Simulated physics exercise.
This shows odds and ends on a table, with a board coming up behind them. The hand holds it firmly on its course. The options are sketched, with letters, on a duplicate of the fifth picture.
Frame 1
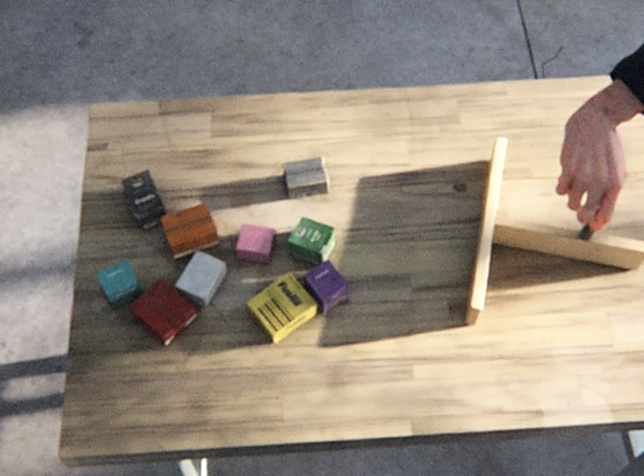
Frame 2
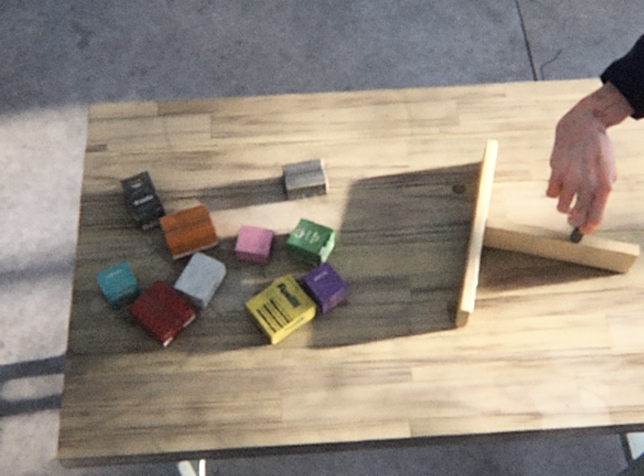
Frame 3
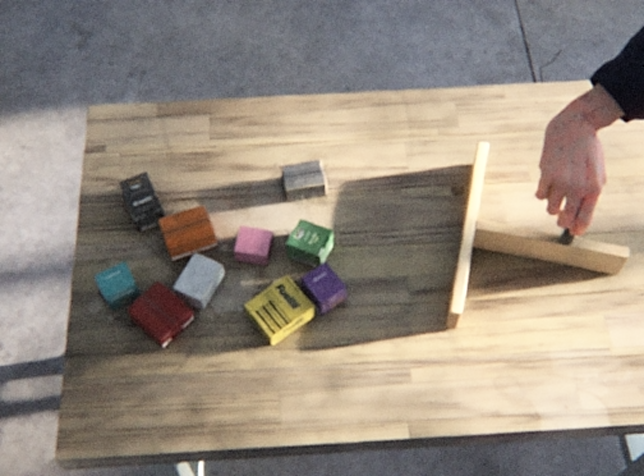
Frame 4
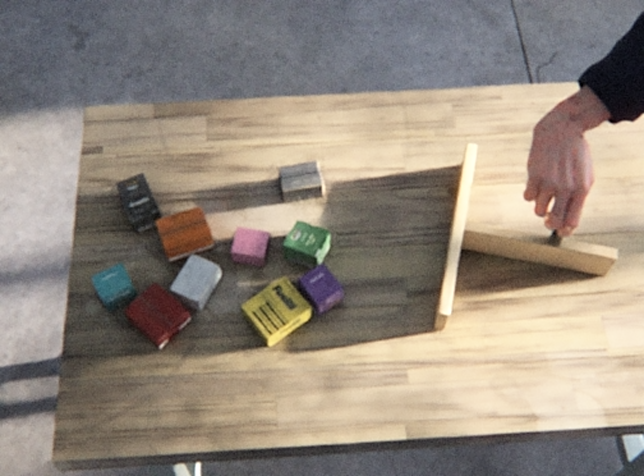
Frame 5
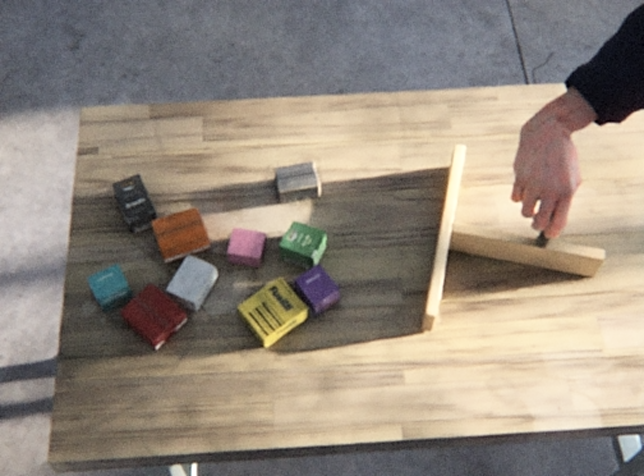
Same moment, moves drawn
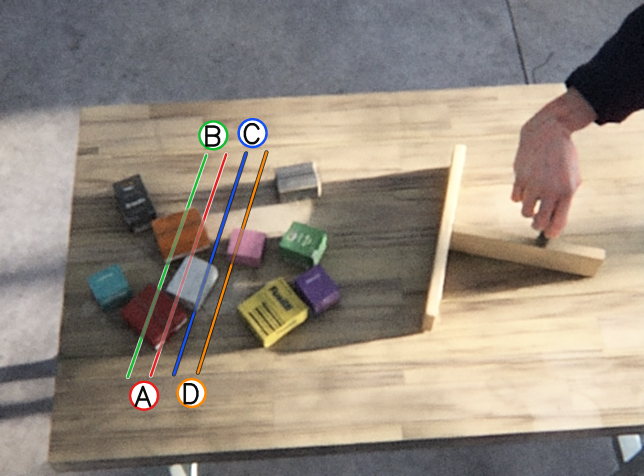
A hand slides a wooden board slowly left across the table toward several small colored blocks.
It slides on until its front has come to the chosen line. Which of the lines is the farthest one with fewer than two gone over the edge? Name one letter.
Up to line B.
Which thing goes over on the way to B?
The turquoise box.
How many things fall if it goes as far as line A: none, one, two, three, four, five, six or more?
In all, none.
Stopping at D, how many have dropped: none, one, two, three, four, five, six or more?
The count is none.
On the marked copy, A at (191, 257); B at (170, 258); C at (213, 256); D at (235, 254).
Taking B. A third of the way, board (348, 230); yellow packet (269, 313); purple packet (305, 289).
Two thirds of the way, board (248, 236); black packet (131, 200); orange box (144, 235).
When it is over, board (169, 240); turquoise box over the edge; red box (67, 328); one fallen.
As for the rest, A is within the limit but short; C is within the limit but short; D is within the limit but short.
